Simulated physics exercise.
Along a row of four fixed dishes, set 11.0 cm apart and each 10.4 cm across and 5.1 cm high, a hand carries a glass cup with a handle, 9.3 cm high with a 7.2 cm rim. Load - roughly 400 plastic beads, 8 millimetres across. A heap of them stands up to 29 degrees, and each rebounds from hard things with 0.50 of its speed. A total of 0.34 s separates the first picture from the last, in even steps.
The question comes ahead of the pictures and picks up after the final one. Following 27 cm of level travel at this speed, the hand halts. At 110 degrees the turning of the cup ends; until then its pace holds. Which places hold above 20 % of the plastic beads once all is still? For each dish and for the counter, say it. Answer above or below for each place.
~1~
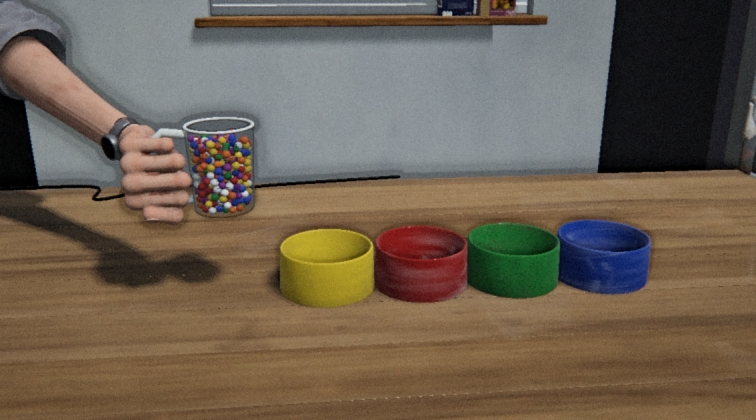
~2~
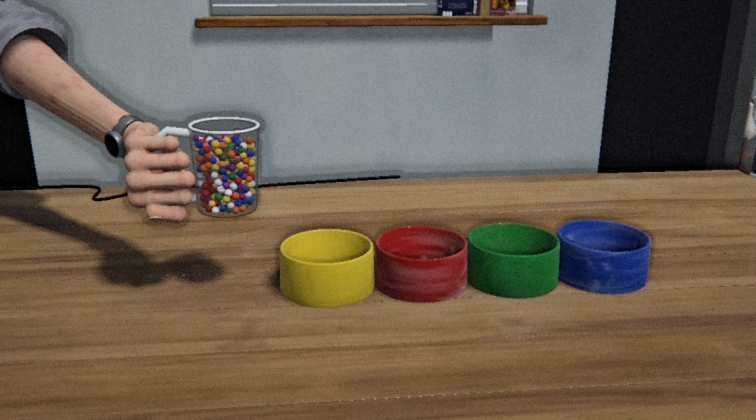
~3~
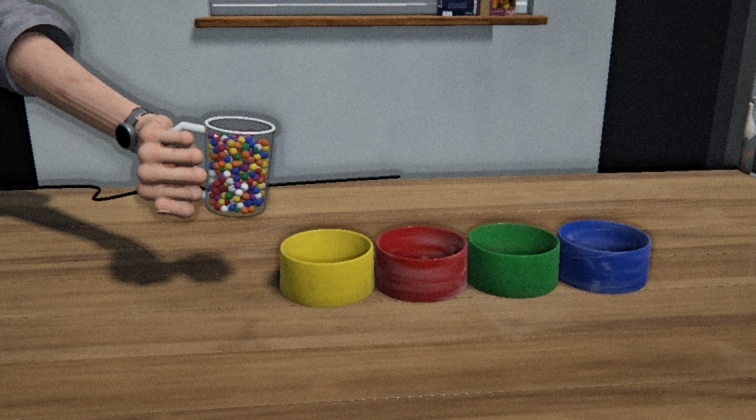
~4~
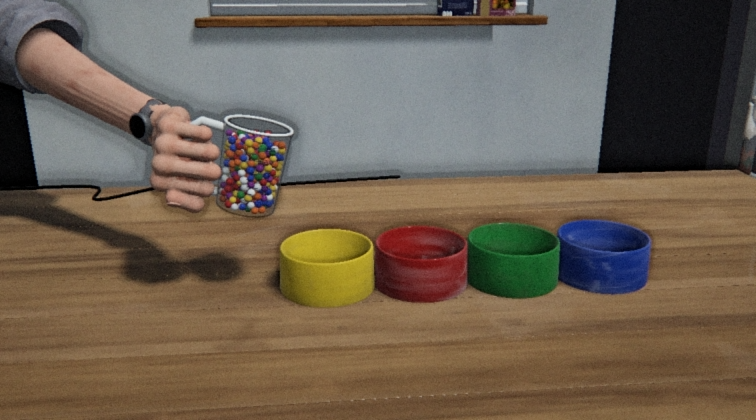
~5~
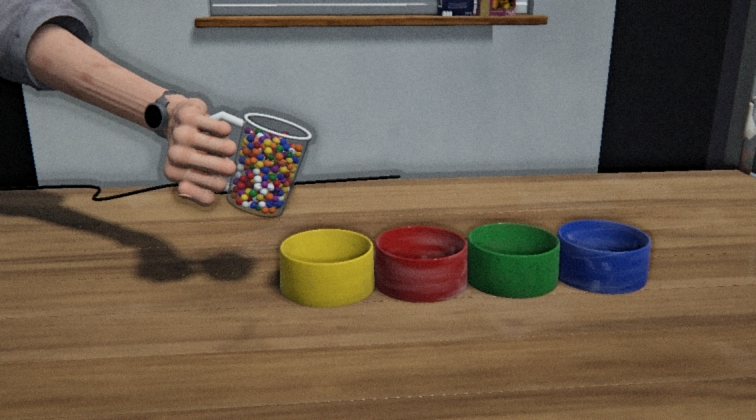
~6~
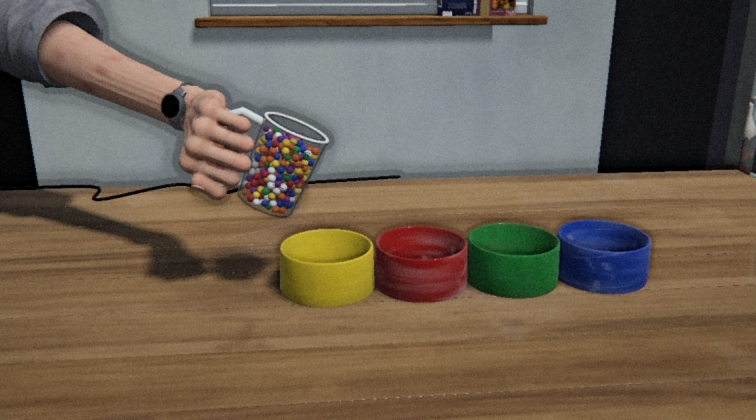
Red: Below, blue: Below, green: Above, yellow: Below, counter: Below.
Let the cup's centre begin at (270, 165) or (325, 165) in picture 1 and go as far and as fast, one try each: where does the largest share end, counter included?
The winner: Blue; blue.
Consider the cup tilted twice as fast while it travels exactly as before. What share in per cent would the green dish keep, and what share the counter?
Then green would get 50 and the counter 0.
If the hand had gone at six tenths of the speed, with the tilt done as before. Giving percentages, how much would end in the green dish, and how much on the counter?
Green: 40; counter: 10.
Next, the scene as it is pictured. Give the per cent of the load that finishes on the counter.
Some 0 in a hundred.
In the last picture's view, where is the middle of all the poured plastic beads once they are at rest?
In the last view, approximately (518, 260).
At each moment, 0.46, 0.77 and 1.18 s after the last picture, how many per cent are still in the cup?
In turn: 100 %, 95 %, 25 %.
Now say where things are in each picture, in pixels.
Cup at (222, 167), tilt 0 degrees, lip at (253, 125), moved 0.0 cm; middle of the pieces at (223, 170); yellow dish at (327, 246); red dish at (421, 243); green dish at (513, 239); blue dish at (603, 236), in the first picture.
Cup at (226, 167), tilt 2 degrees, lip at (258, 126), moved 0.4 cm; middle of the pieces at (227, 170), in the second picture.
Cup at (238, 167), tilt 7 degrees, lip at (274, 129), moved 1.7 cm; middle of the pieces at (239, 169), in the third picture.
Cup at (252, 167), tilt 13 degrees, lip at (292, 132), moved 3.3 cm; middle of the pieces at (253, 169), in the fourth picture.
Cup at (266, 166), tilt 19 degrees, lip at (310, 136), moved 4.8 cm; middle of the pieces at (267, 169), in the fifth picture.
Cup at (281, 166), tilt 25 degrees, lip at (327, 141), moved 6.4 cm; middle of the pieces at (281, 168); yellow dish at (327, 246); red dish at (421, 243); green dish at (513, 239); blue dish at (603, 236), in the sixth picture.
Then, 0.46 s after the last picture, tilt 65 degrees; cup holds 100 %.
Then, 0.77 s after the last picture, tilt 92 degrees; cup holds 95 %, green 5 %.
Then, 1.18 s after the last picture, tilt 110 degrees; cup holds 25 %, green 75 %.
In the end, red 0 %, blue 0 %, green 100 %, yellow 0 %, counter 0 %.
